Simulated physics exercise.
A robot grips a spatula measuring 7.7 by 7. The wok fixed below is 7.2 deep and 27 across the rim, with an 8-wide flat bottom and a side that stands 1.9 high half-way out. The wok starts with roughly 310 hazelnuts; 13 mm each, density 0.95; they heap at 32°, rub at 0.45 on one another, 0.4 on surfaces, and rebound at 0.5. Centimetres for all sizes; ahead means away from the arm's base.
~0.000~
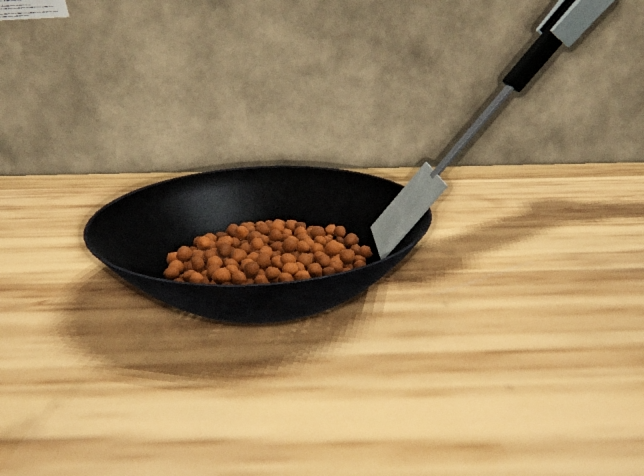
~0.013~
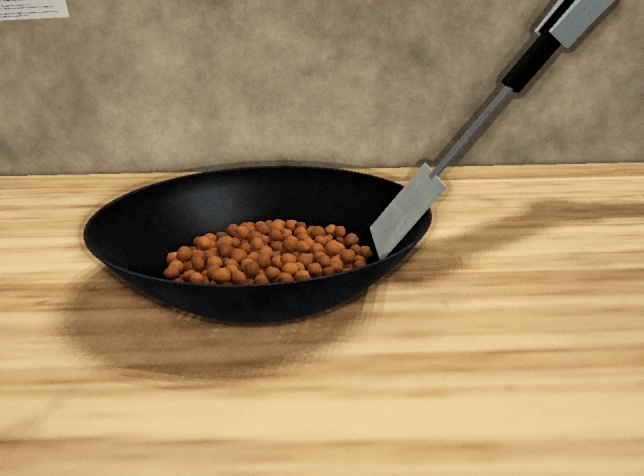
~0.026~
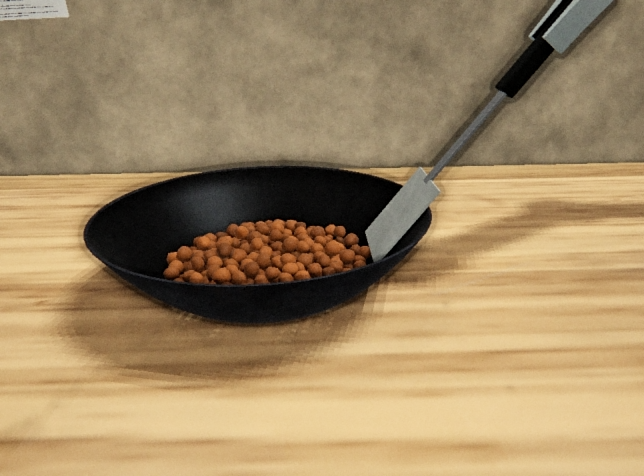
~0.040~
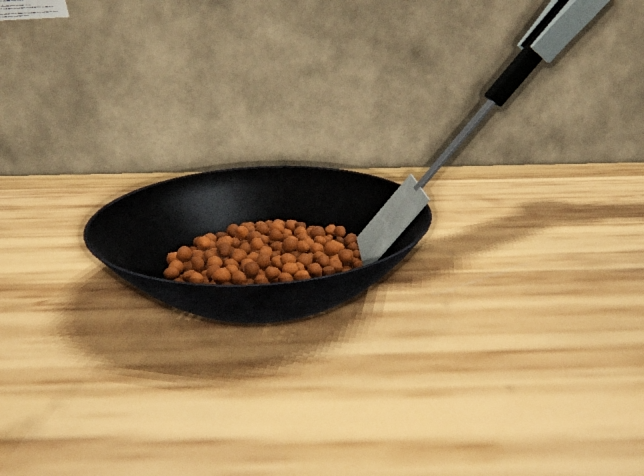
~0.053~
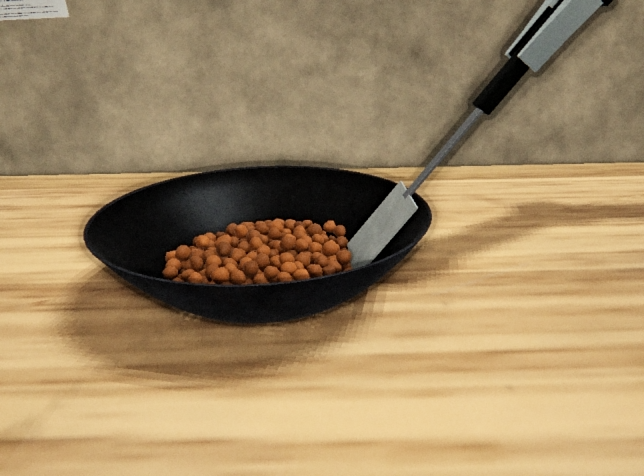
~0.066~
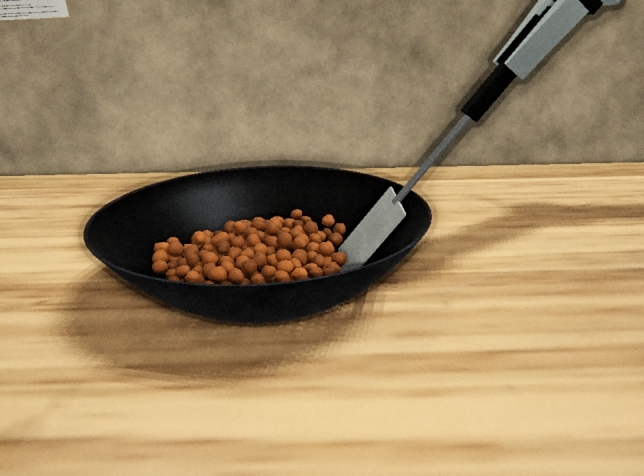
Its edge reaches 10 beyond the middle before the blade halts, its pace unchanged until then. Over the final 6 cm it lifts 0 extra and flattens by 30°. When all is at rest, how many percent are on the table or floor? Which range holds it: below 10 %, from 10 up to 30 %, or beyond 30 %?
The range from 10 up to 30 %.
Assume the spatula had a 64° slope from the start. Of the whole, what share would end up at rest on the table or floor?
20 %.
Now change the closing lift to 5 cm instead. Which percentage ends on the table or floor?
Result: Approx. 20 %.
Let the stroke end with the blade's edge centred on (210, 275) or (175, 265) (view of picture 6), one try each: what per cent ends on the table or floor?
Around 0 per cent for the first try and 10 per cent for the second.
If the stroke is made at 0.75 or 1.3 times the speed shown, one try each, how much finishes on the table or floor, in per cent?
Try one about 10 %, try two about 25 %.
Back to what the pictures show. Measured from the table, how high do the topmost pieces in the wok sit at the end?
About 8.0 cm above the table.
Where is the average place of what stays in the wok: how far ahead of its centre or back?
Roughly 4.0 cm ahead of the centre.
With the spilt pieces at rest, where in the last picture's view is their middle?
(41, 276) or thereabouts.
By 0.16 s, sloping 52°, highest piece 7 above the table; 313 in the wok.
By 0.25 s, sloping 44°, highest piece 8 above the table; 313 in the wok.
By 0.50 s, sloping 22°, highest piece 9 above the table; 252 in the wok, 55 on the table or floor, 6 on the blade or in flight.
By 1.55 s, sloping 22°, highest piece 8 above the table; 251 in the wok, 62 on the table or floor.
Final count, 251 in the wok, 62 on the table or floor. That is 20 % on the table or floor.
